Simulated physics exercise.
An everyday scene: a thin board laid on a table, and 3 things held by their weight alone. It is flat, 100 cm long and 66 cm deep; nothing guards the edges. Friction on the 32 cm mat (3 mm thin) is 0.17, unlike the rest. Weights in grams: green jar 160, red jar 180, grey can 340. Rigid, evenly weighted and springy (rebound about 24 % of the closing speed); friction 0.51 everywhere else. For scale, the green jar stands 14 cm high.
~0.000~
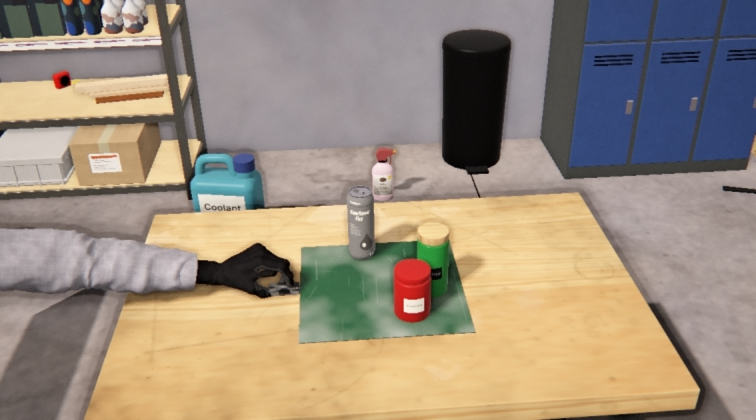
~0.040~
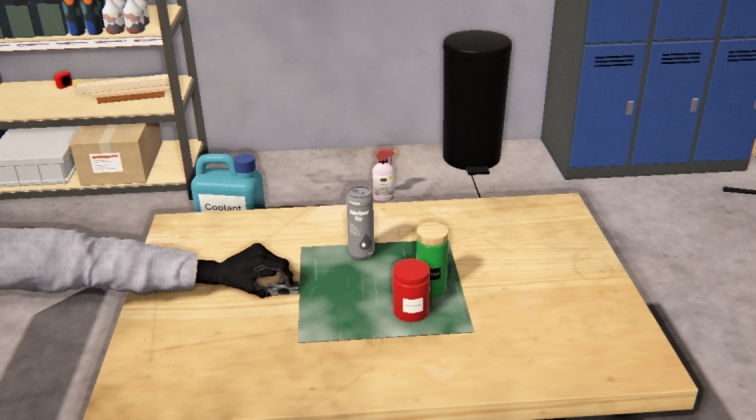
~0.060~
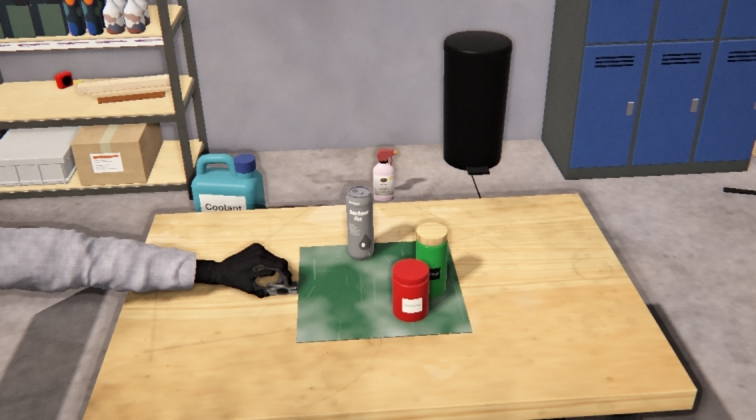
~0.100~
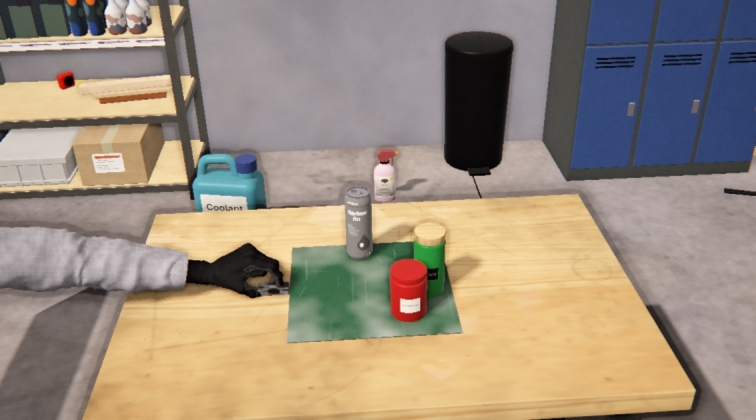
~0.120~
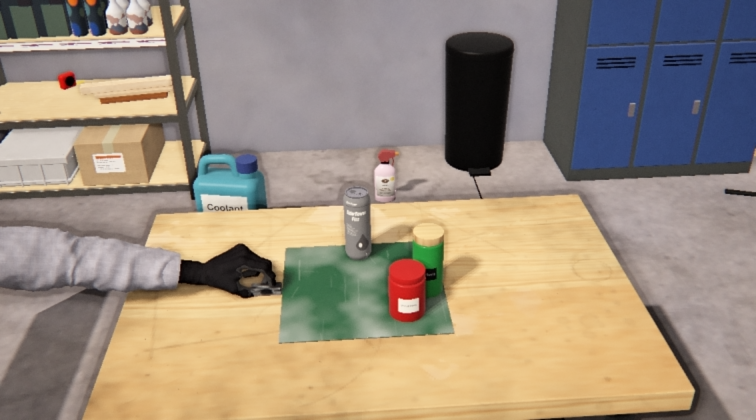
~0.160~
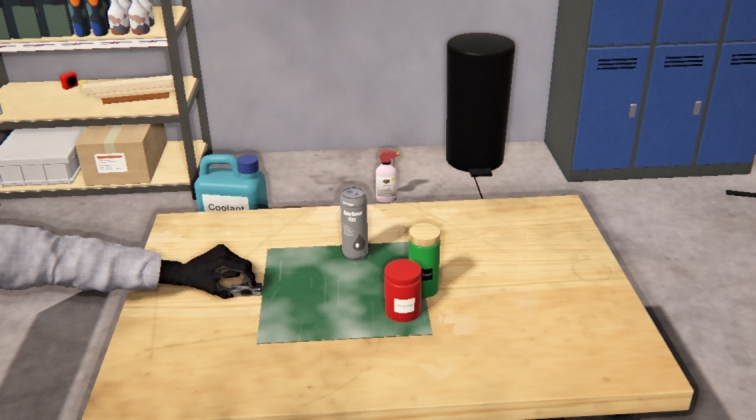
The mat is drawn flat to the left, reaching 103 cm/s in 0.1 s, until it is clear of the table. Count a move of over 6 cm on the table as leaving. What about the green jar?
The green jar stays put.
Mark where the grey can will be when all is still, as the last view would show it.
Near (245, 252).
Around 0.26 s, 18 cm of pull; green jar at 3° to upright near (416, 262); red jar shifted 4 cm; grey can shifted 4 cm.
Around 0.46 s, 38 cm of pull; green jar shifted 3 cm near (417, 262); grey can shifted 13 cm; red jar shifted 5 cm.
Around 0.66 s, 59 cm of pull; green jar shifted 3 cm near (418, 263); grey can at 33° to upright; red jar shifted 5 cm.
Around 0.86 s, 79 cm of pull; green jar shifted 3 cm near (418, 263); grey can on its side; red jar shifted 5 cm.
Finally (1.3 s), on their side or leaning hard on the table, grey can; the other 2 still in place (within 6 cm). Final places as that camera would see them, green jar near (418, 263).
